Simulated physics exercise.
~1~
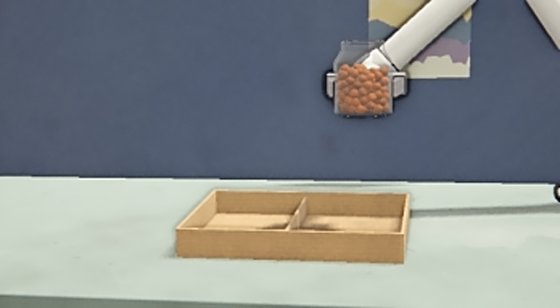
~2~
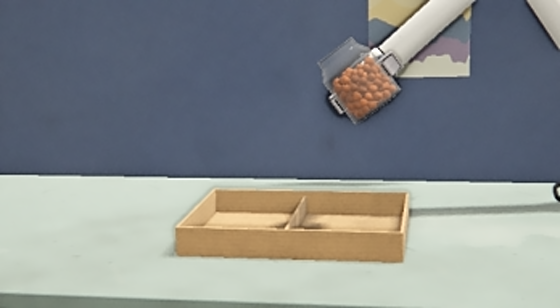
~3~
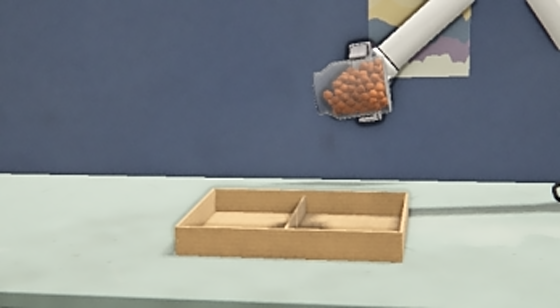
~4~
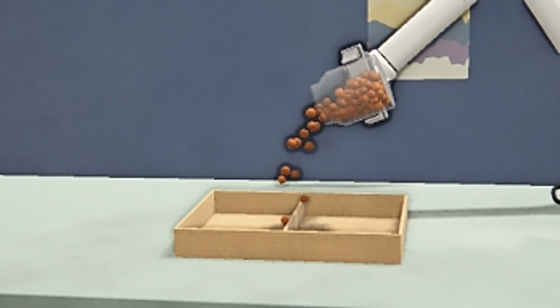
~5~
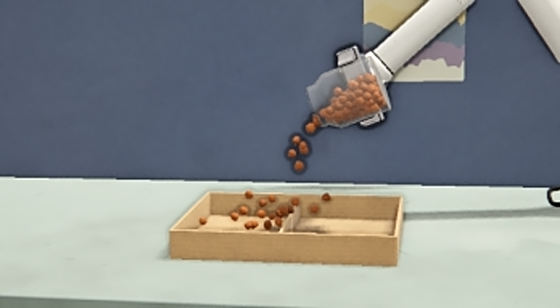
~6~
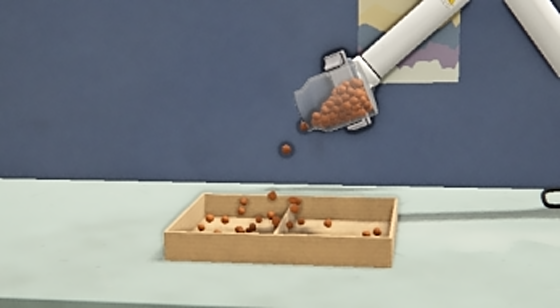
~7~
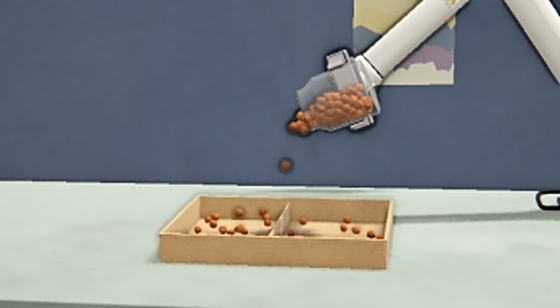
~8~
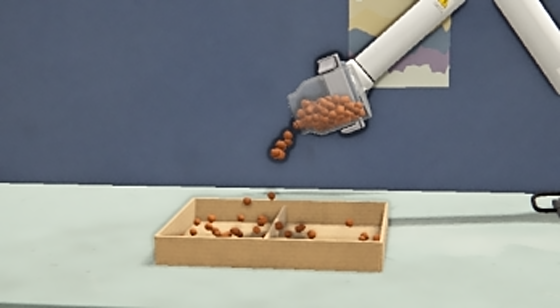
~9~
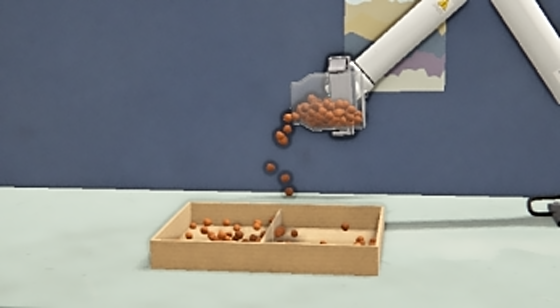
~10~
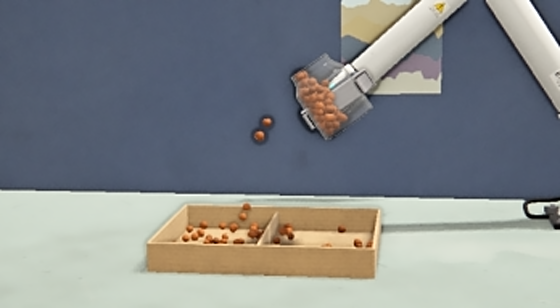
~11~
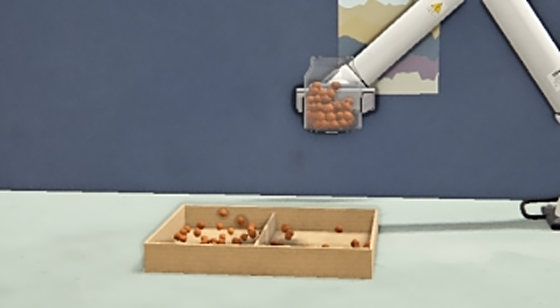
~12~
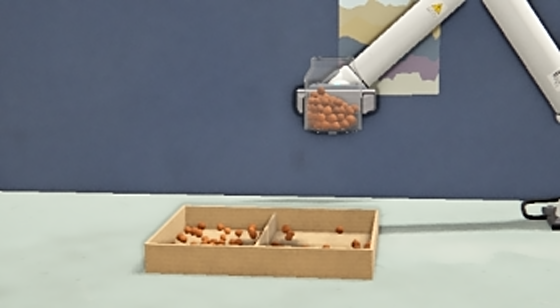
We see a robot arm tip a clear jar of hazelnuts above a divided tray on a table, spilling some into both compartments, more of them into the left one, before turning the jar upright again with many nuts still inside.
